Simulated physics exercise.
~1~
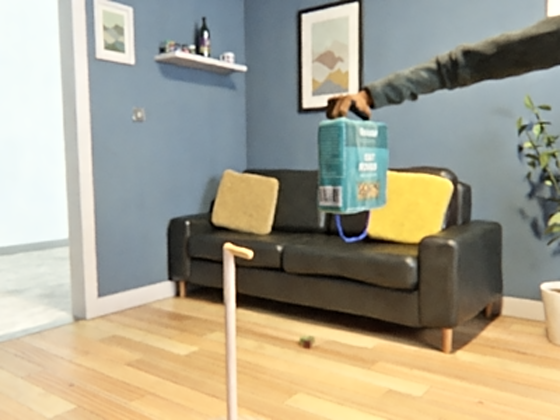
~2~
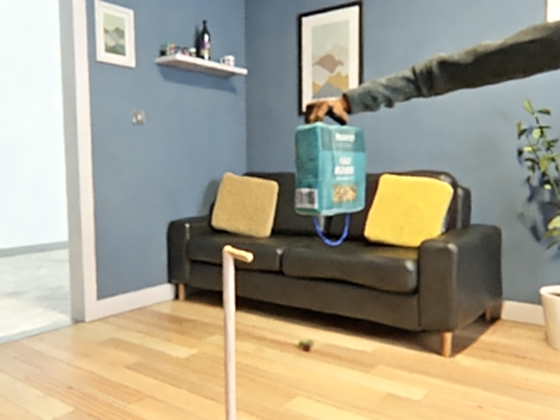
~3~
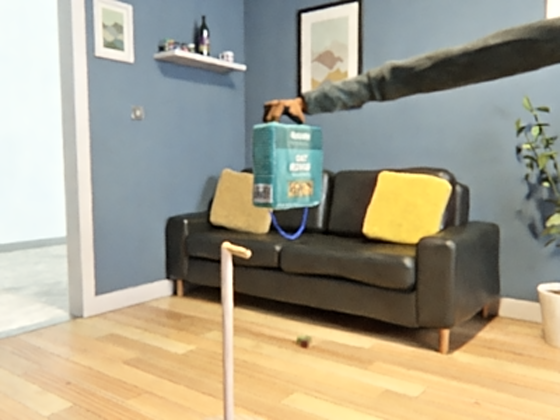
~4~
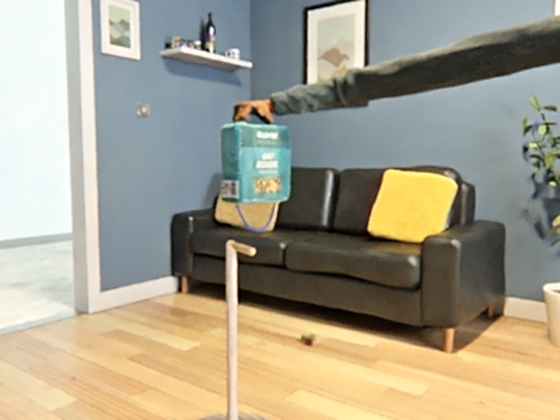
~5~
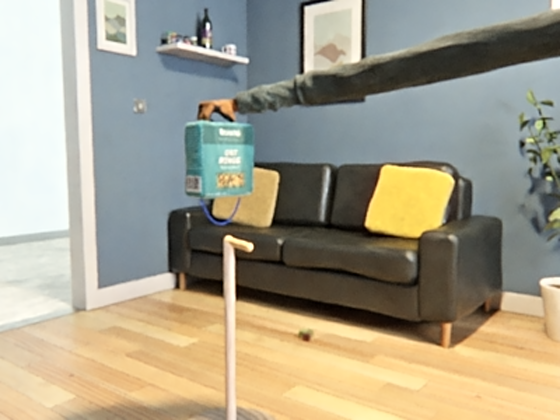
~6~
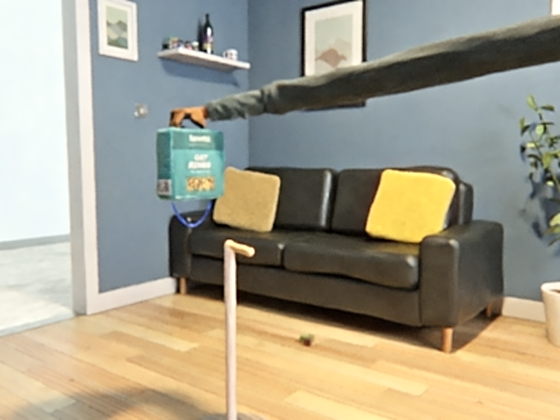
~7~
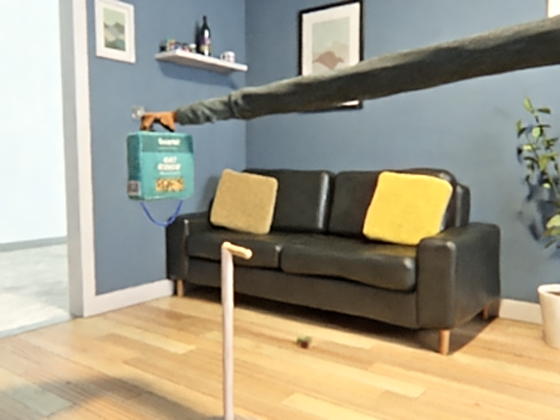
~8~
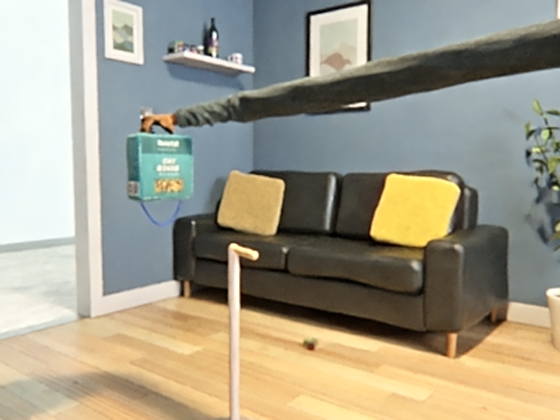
In a blue-walled living room, a black leather sofa with two cushions stands on a pale wooden floor, and a slim post with a short hooked top rises in the foreground. A hand reaching in from the right grips a turquoise bag by its top, a blue loop dangling beneath it. The arm stretches steadily leftward, carrying the upright bag in front of the sofa at a nearly level height. The bag and its low loop pass over the post without catching. They continue beyond it and come to hang near the doorway on the left, still held, while the post remains standing.
